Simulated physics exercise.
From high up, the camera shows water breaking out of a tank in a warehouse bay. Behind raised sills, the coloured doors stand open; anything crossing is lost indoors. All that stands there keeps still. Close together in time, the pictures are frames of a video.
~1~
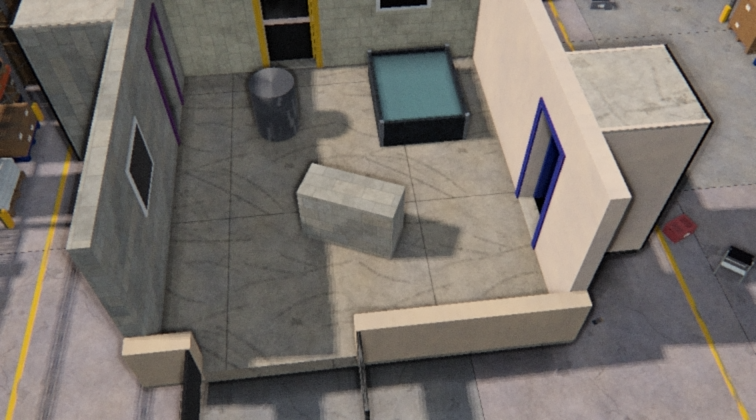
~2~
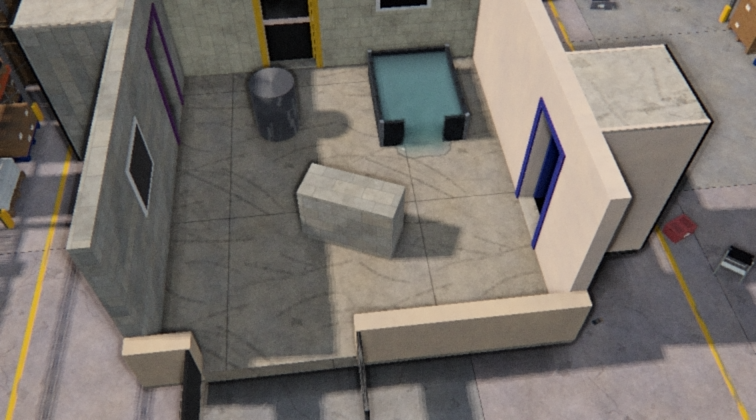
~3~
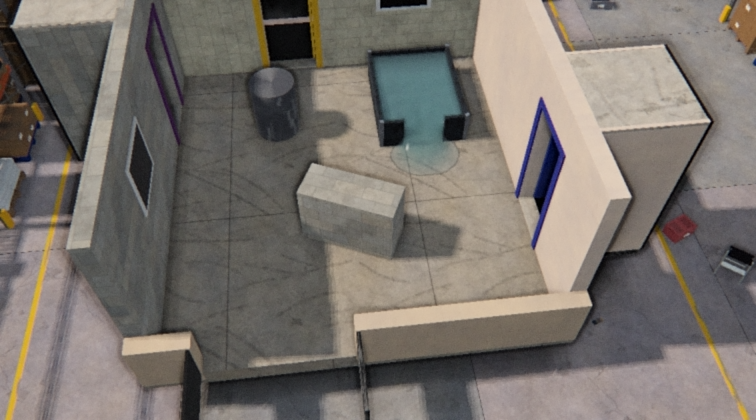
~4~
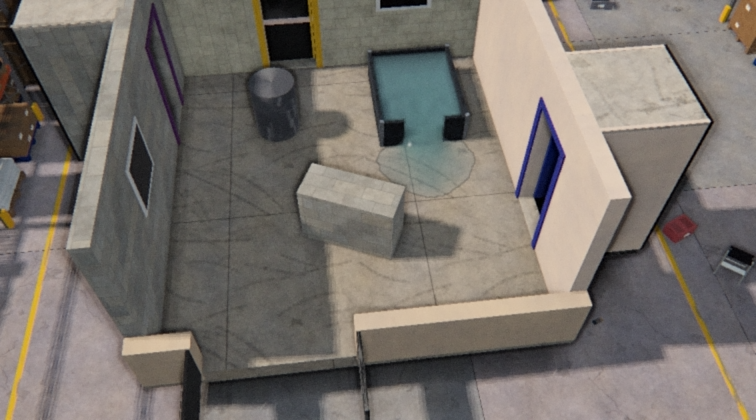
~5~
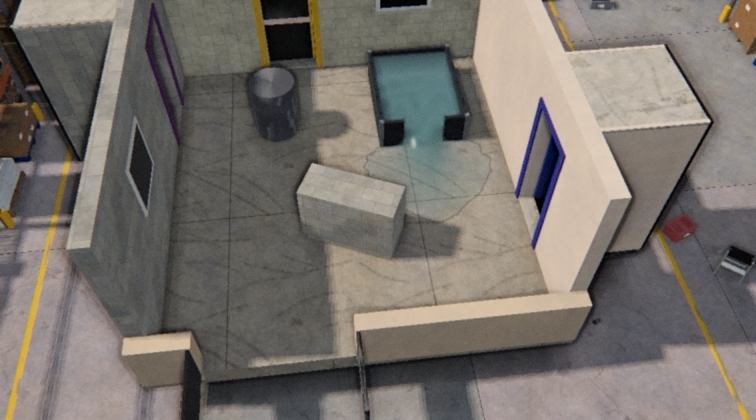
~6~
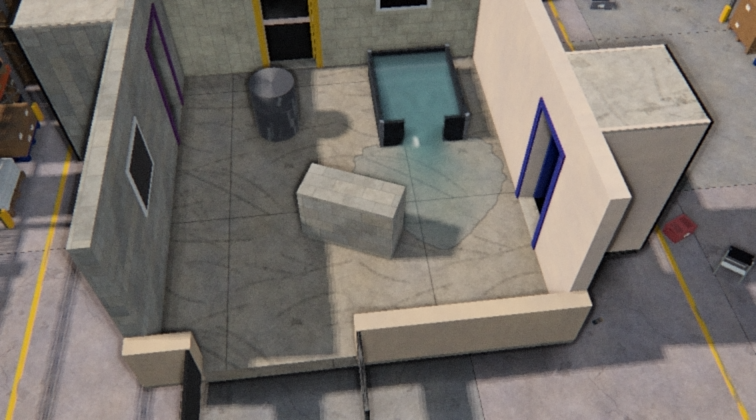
Walled warehouse bay with blue, purple and yellow doorframes, water pouring from a dark tank's open front and spreading across the floor.
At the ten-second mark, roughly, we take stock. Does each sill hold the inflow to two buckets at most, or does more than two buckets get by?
In order: The blue door lets in beyond two buckets. The purple door keeps it to two buckets. The yellow door keeps it to two buckets.
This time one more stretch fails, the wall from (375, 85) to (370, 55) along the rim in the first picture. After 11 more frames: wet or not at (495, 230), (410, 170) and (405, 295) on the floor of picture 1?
Untouched, untouched, untouched.
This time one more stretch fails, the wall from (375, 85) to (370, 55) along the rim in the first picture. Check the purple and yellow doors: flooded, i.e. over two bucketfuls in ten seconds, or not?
Result - purple: Clears the line; yellow: Clears the line.
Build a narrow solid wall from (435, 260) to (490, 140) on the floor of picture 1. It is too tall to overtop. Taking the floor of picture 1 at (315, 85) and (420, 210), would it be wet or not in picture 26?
First spot parched, second spot submerged.
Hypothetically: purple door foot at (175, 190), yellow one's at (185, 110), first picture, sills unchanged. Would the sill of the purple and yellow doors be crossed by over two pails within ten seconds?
Purple door: Under the limit; yellow door: Under the limit.
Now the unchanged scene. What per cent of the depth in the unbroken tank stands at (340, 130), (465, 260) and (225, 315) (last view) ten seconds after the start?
In order: 2, 12, 8 %.
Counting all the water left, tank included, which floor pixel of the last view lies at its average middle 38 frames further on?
The water centres close to (396, 194).
A moment on, water covers 25 % of the floor; the blue door wet at the sill, nothing in, the purple door not reached, the yellow door not reached.
Next, water covers 30 % of the floor; the blue door under two buckets in, the purple door not reached, the yellow door not reached.
Then, water covers 40 % of the floor; the blue door under two buckets in, the purple door not reached, the yellow door not reached.
Later, water covers 65 % of the floor; the blue door over two buckets in, the purple door wet at the sill, nothing in, the yellow door not reached.
In the end, water covers 80 % of the floor; the blue door far over two buckets in, the purple door wet at the sill, nothing in, the yellow door wet at the sill, nothing in.
